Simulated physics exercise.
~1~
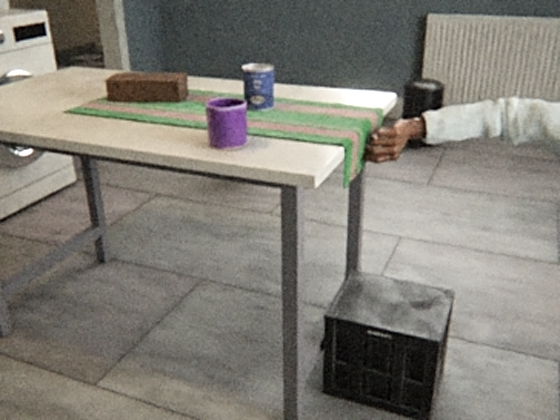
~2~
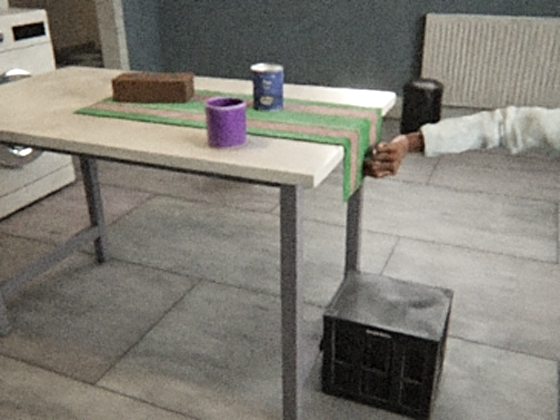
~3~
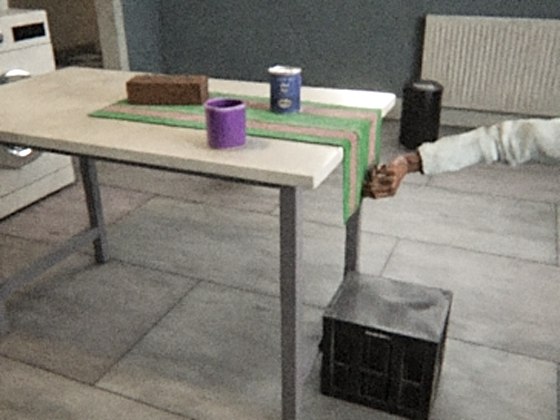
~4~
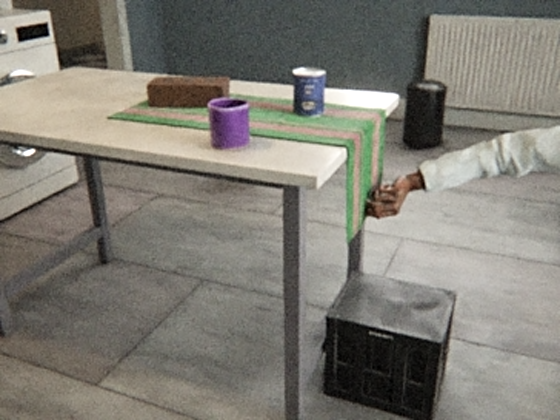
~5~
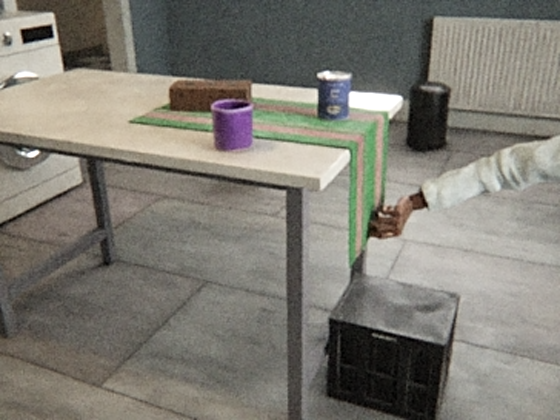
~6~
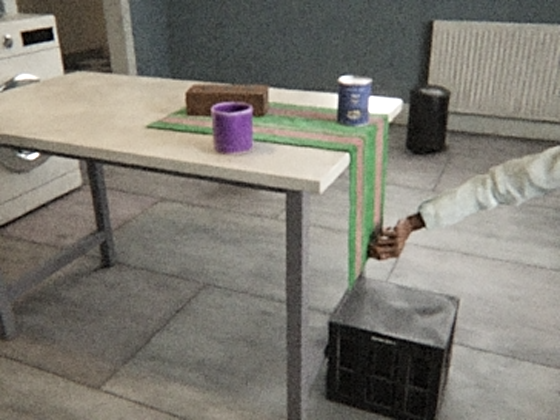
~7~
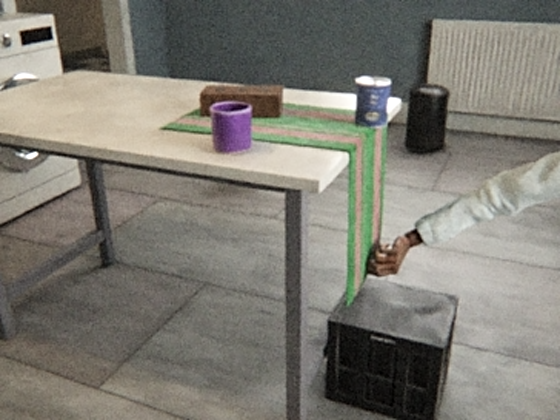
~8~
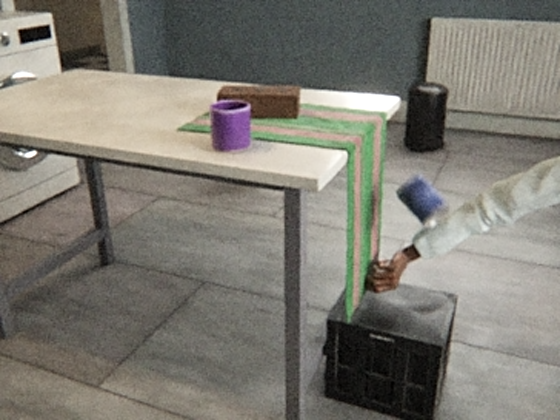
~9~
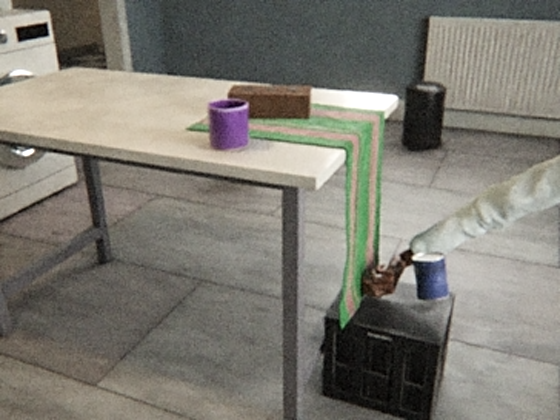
At the start, a green striped cloth lies across a pale table with a brown brick and a blue tin on it, while a purple mug stands near the front edge. A hand in a light sleeve holds the hanging end and slowly pulls it down toward a black crate on the floor. The brick and the tin ride along to the right as the cloth slides, but the mug stays put. The tin reaches the table's end, tips over the edge and falls past the arm. Finally, the hand holds the hem at the crate, with the tin upside down beside it and the brick and mug still on the table.
